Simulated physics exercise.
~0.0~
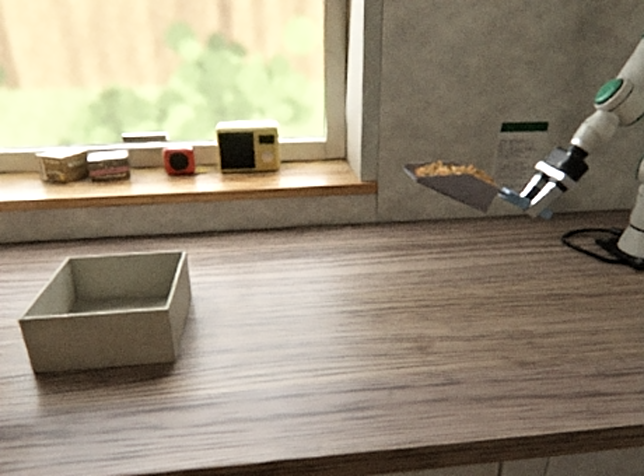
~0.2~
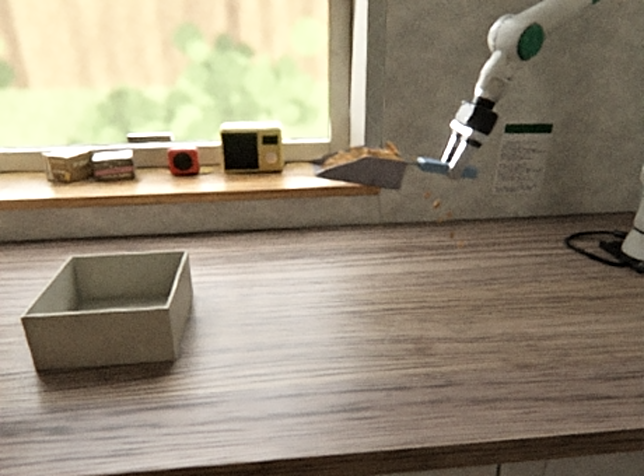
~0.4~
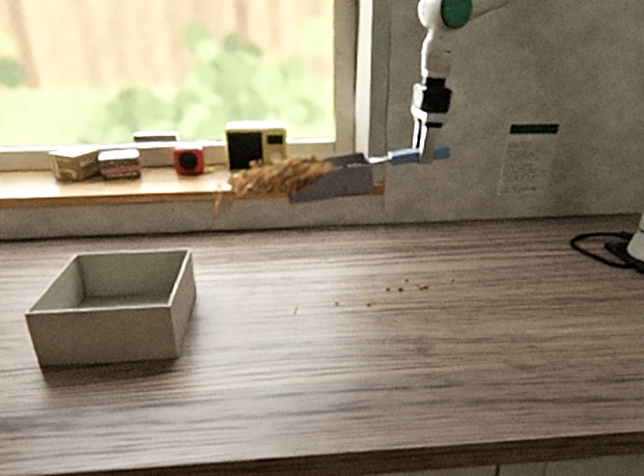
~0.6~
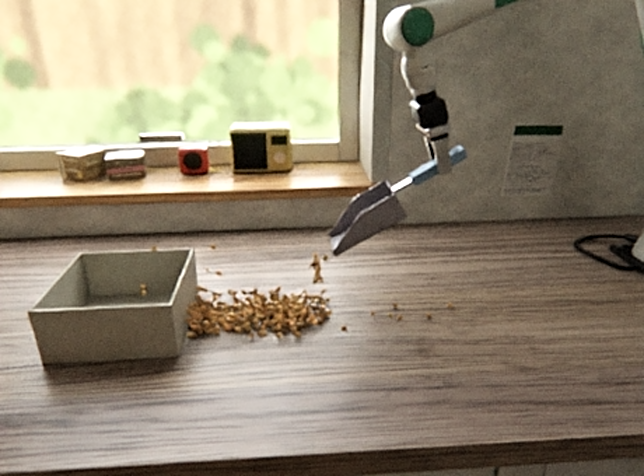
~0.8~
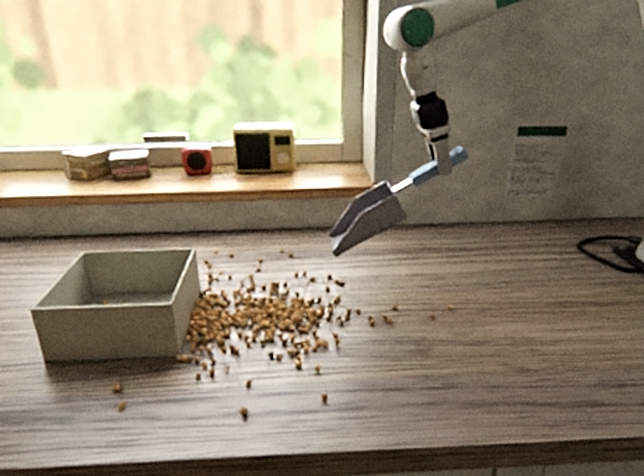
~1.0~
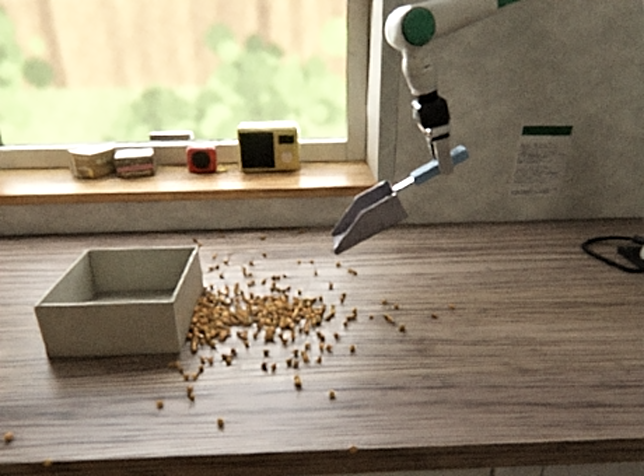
We see a robot arm carry a scoop heaped with dried chickpeas leftward over a wooden counter and tip it forward, spilling them short of a grey open bin. Nearly all scatter on the counter beside the bin, and the arm holds still with the scoop tilted down.
